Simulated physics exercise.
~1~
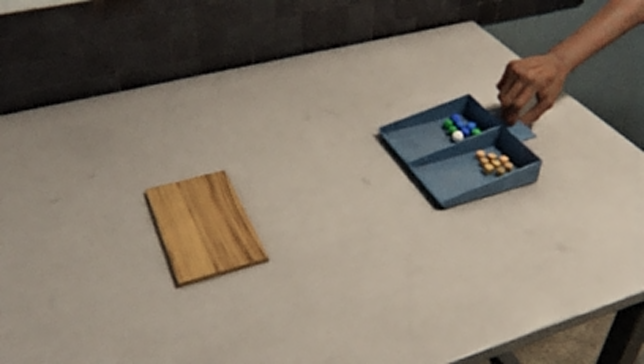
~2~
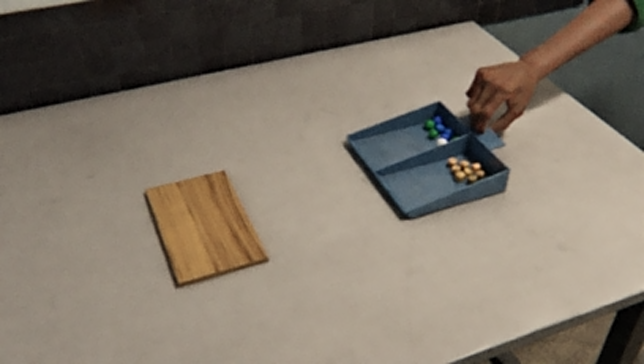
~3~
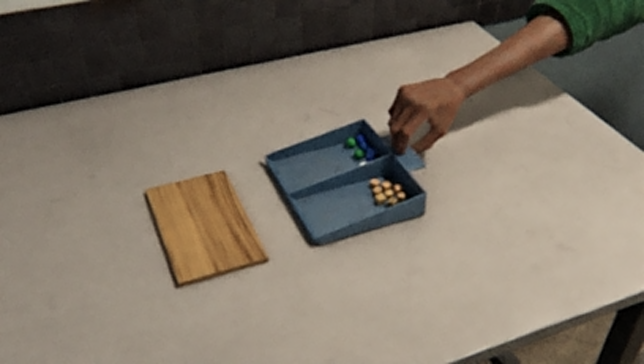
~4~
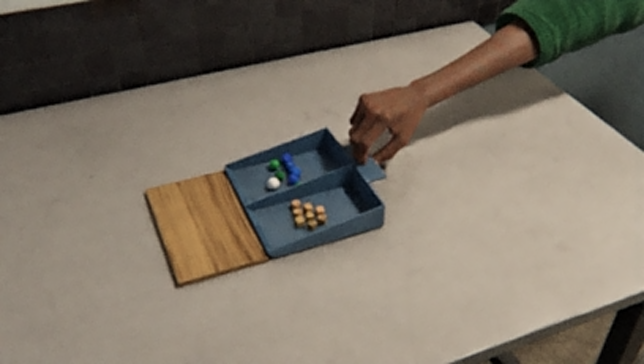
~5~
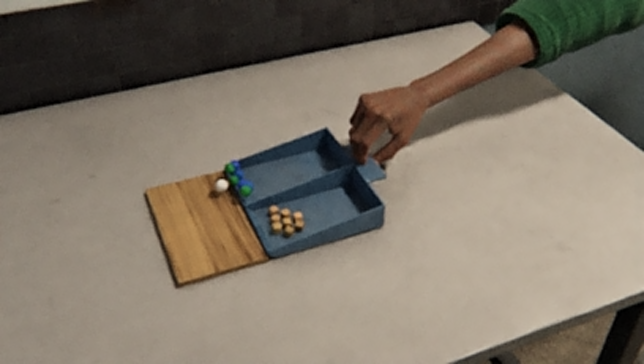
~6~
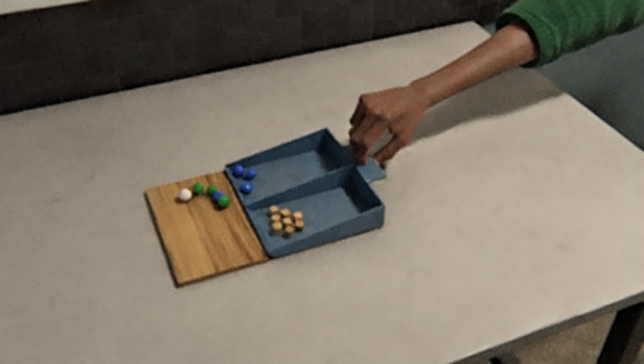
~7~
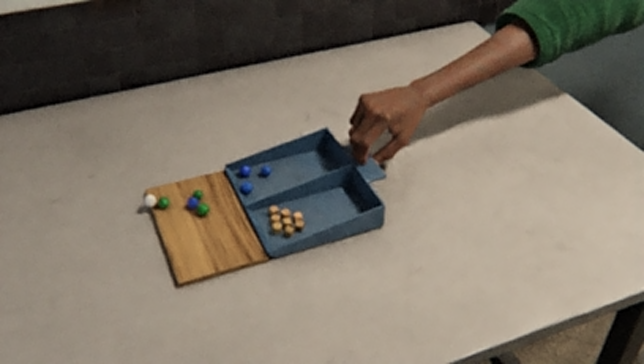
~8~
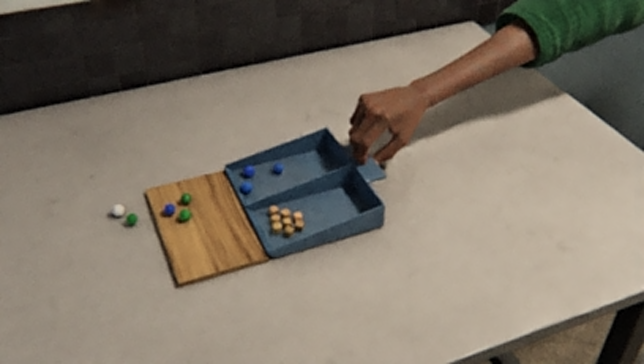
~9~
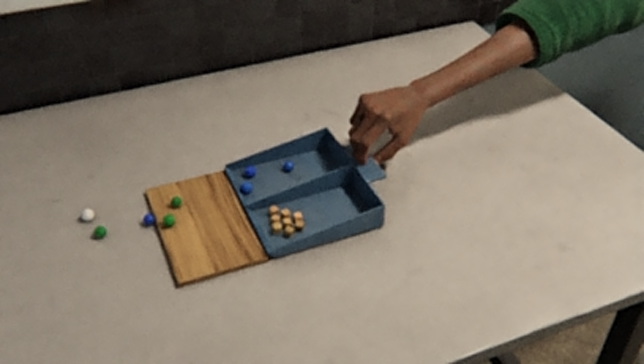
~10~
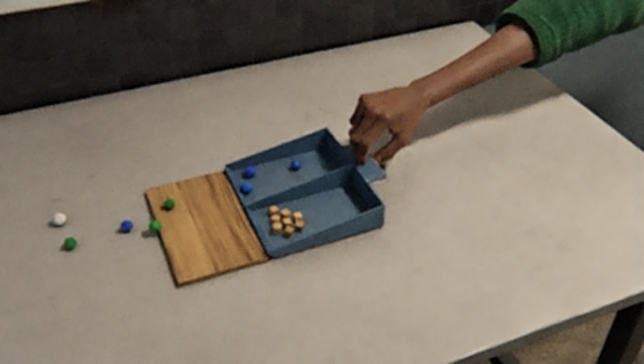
On a pale tabletop, a hand slides a divided blue tray left against a wooden board, some coloured balls rolling out, tan pieces staying inside.
